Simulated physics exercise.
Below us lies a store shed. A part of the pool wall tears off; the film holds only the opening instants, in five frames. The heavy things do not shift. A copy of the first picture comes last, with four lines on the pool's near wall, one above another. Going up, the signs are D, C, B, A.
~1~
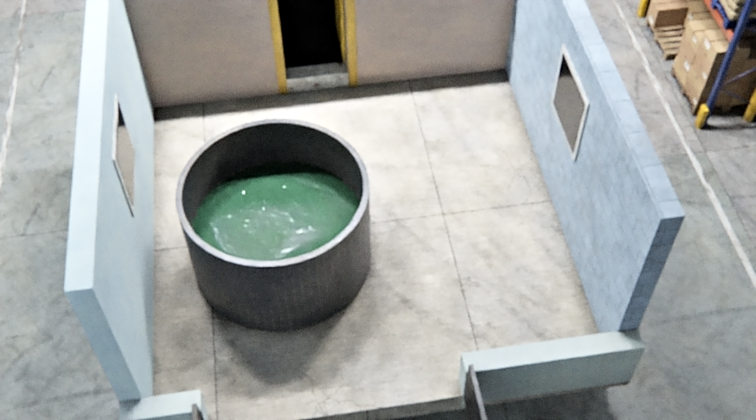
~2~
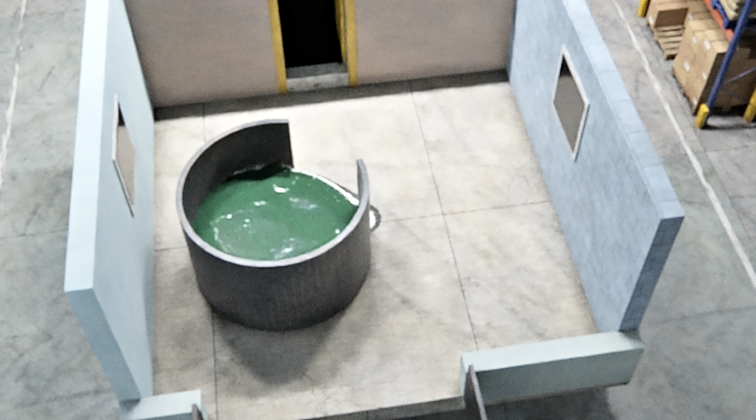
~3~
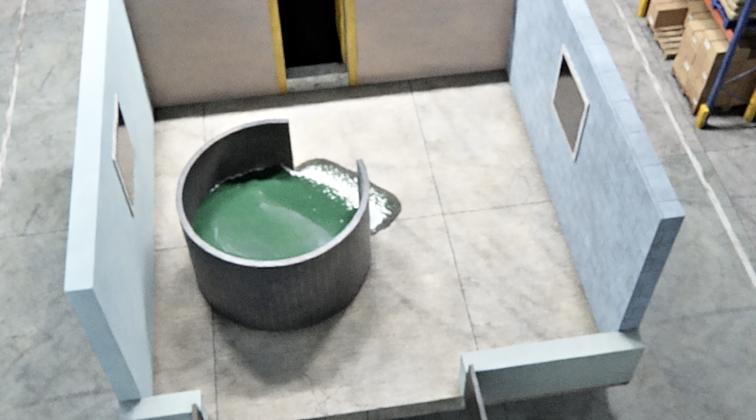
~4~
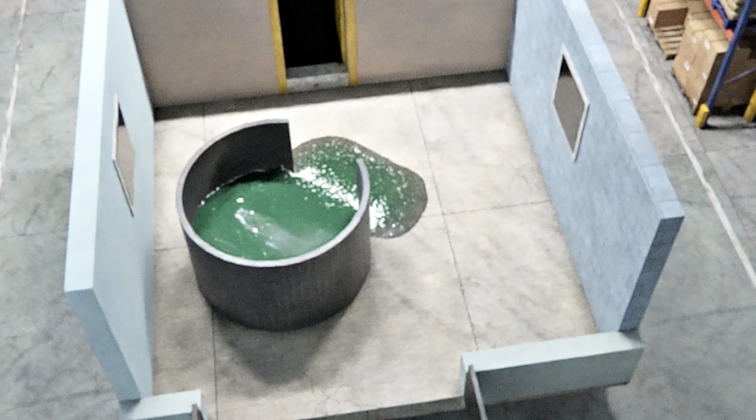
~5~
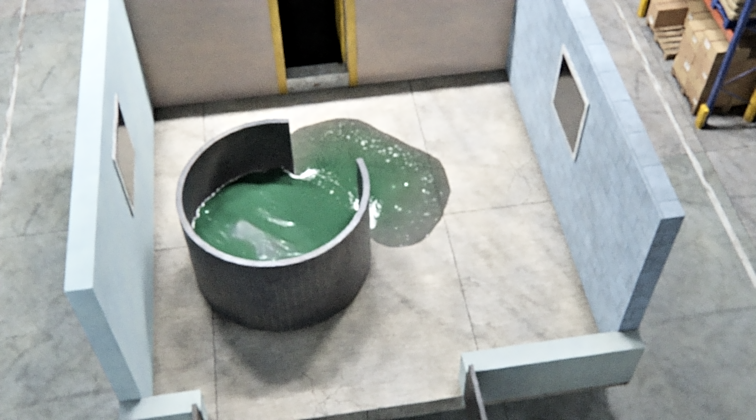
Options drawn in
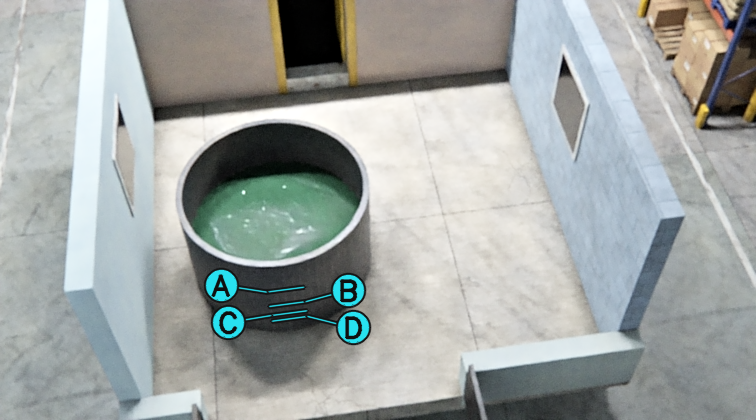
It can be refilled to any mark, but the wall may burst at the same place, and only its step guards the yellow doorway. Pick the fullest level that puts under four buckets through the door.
The answer is level A.
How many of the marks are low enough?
All four.
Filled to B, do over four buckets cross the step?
No.
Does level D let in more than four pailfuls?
No, that is safe.
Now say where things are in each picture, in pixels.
Water in the pool at rest, its middle at (278, 225); foot of the yellow doorway at (319, 89); open gate at (332, 369), in the first picture.
Water covers 2 % of the ground, its front hidden from here, in the second picture.
Front seen at (393, 207), 4 % of the ground wet, in the third picture.
Front seen at (414, 177), 9 % of the ground wet, in the fourth picture.
Front seen at (433, 164), 14 % of the ground wet, in the fifth picture.
On the marked copy, A at (285, 289); B at (287, 304); C at (289, 313); D at (289, 318); from the bottom up D, C, B, A.
For level A, a bucket or two gets in.
For level B, nothing gets over.
For level C, nothing gets over.
For level D, nothing gets over.
